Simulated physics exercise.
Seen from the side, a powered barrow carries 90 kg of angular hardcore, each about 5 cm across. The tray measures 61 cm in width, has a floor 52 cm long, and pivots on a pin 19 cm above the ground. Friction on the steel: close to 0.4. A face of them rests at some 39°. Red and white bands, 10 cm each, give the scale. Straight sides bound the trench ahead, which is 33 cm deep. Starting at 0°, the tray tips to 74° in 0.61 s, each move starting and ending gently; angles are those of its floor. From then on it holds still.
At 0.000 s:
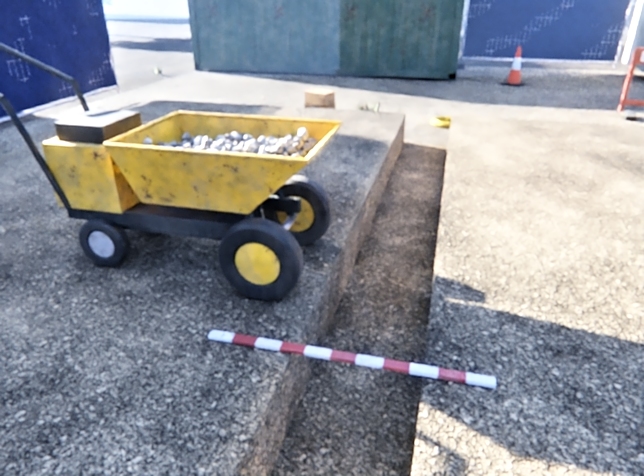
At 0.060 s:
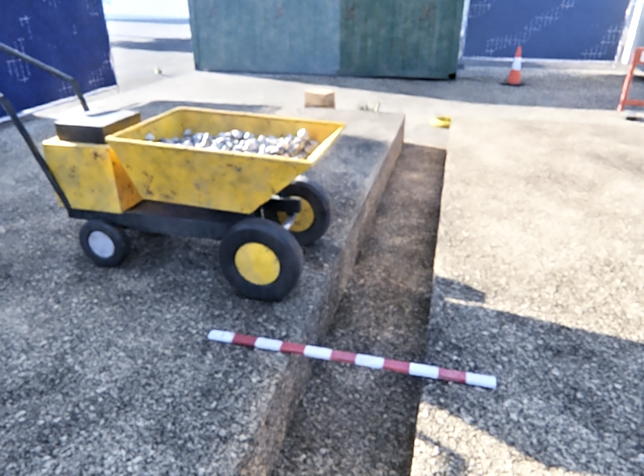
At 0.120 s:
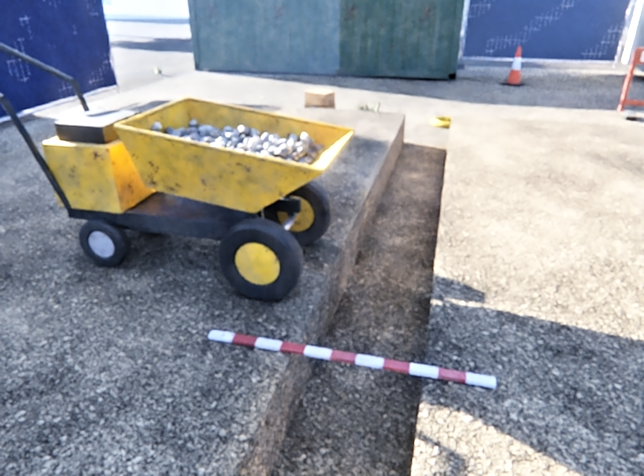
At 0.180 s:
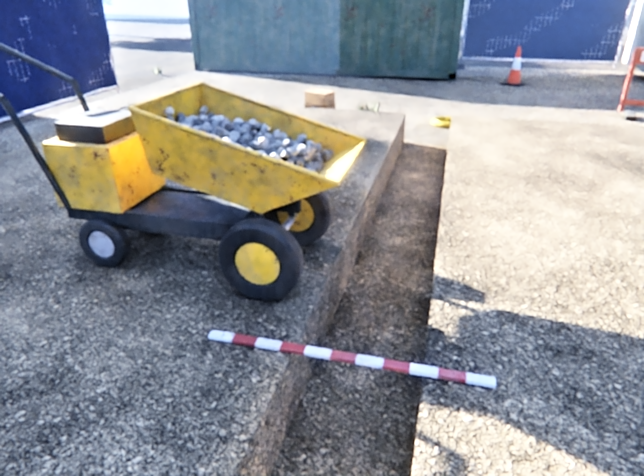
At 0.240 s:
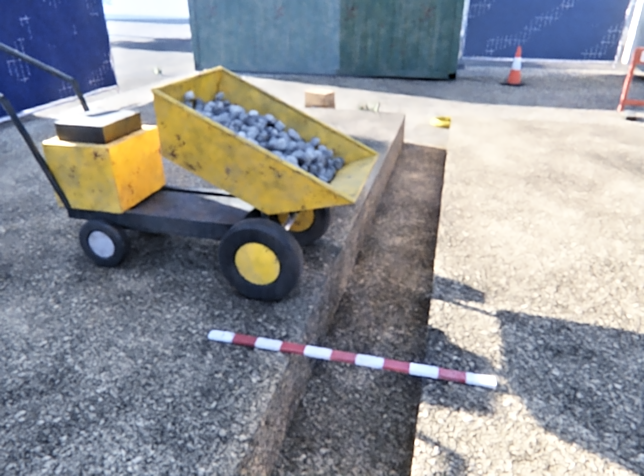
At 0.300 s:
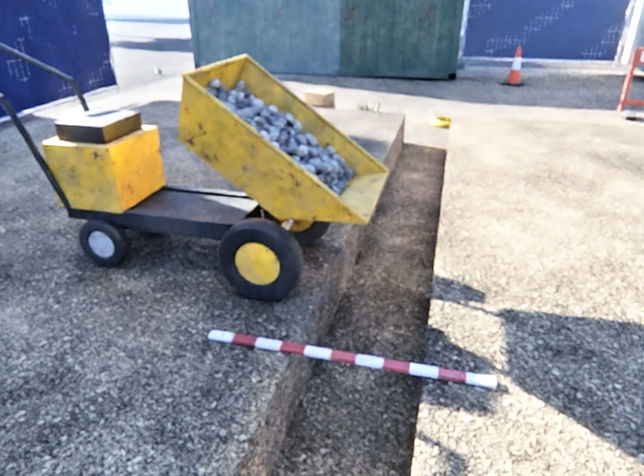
Yellow tray of grey stones on a small wheeled barrow tilting steadily down to the right, its lip lowering over a trench edge.
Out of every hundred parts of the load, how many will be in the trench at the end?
Close to 66 in every hundred.
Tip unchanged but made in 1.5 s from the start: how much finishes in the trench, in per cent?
Probably about 90 in a hundred.
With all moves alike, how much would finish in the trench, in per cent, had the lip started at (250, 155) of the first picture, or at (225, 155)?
Near 100 then near 100 percent.
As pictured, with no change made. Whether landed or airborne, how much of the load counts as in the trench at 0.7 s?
About 25 per cent by then.
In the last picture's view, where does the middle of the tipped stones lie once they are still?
I'd point somewhere around (415, 326).
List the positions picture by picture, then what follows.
In the first frame, lip at (308, 162), floor tilted 0°, highest stones at (275, 142).
In the second frame, the tray is at 2°, its lip at (312, 164); the top of the load is at (266, 142); the stones move at 0.4 m/s on average.
In the third frame, lip at (323, 171), floor tilted 7°, highest stones at (205, 134); the stones move at 0.8 m/s on average.
In the fourth frame, lip at (338, 184), floor tilted 16°, highest stones at (204, 120); the stones move at 1.2 m/s on average.
In the fifth frame, the tray is at 25°, its lip at (354, 202); the top of the load is at (214, 106); the stones move at 1.4 m/s on average.
In the sixth frame, the tray is at 36°, its lip at (367, 223); the top of the load is at (232, 95); the stones move at 1.5 m/s on average.
After 0.5 s the floor is at 63°; 100 % in the tray; the foremost stones are at (367, 232).
After 0.7 s the floor is at 74°; 74 % in the tray, 23 % in the trench, 3 % past the trench; the foremost stones are at (444, 284).
After 1.1 s the floor is at 74°; 4 % in the tray, 61 % in the trench, 35 % past the trench; the foremost stones are at (610, 317).
After 3.0 s the floor is at 74°; 0 % in the tray, 66 % in the trench, 34 % past the trench; the foremost stones are past the picture's edge.
